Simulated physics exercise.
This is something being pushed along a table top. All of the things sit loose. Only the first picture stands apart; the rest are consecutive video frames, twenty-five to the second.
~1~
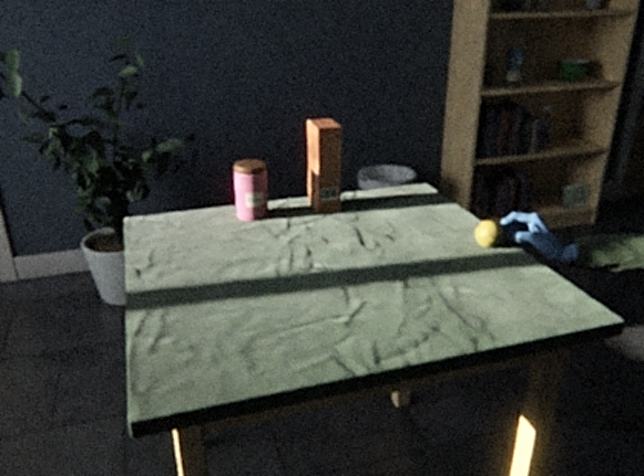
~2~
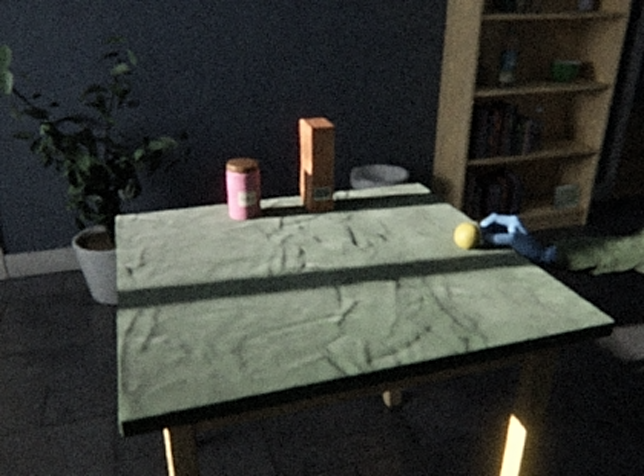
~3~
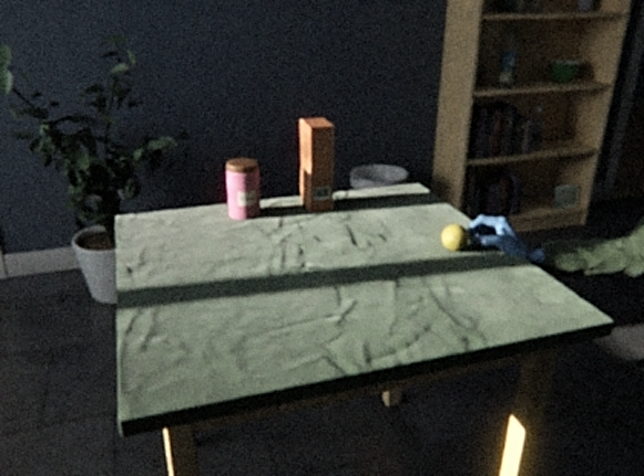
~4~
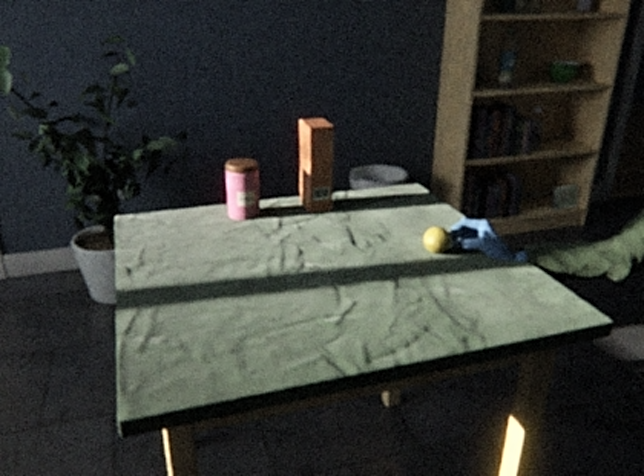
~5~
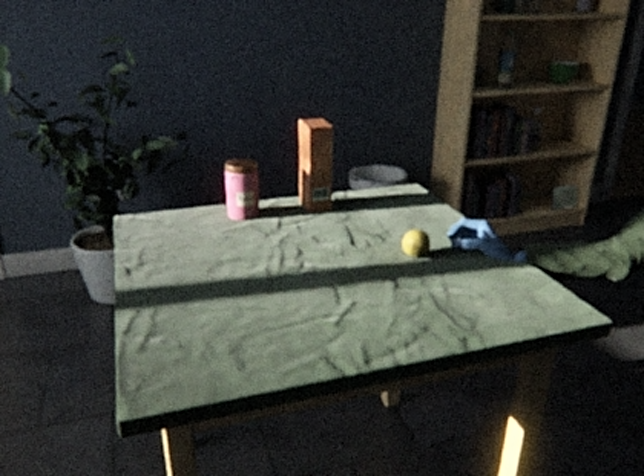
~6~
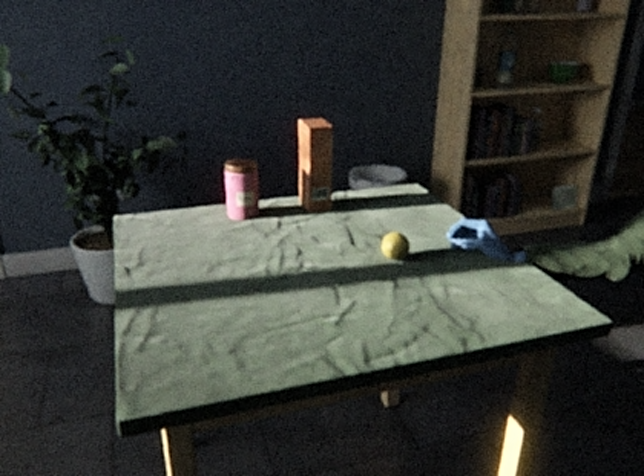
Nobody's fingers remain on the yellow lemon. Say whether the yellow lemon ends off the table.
Goes off.
Then, 0.20 s later than the last frame, yellow lemon moved well along near (294, 261).
Then, 0.50 s later than the last frame, yellow lemon moved well along near (146, 281).
Then, 0.70 s later than the last frame, yellow lemon now off the table.
Then, 1.00 s later than the last frame, things are still on the move.
When it is over, off the table, yellow lemon.
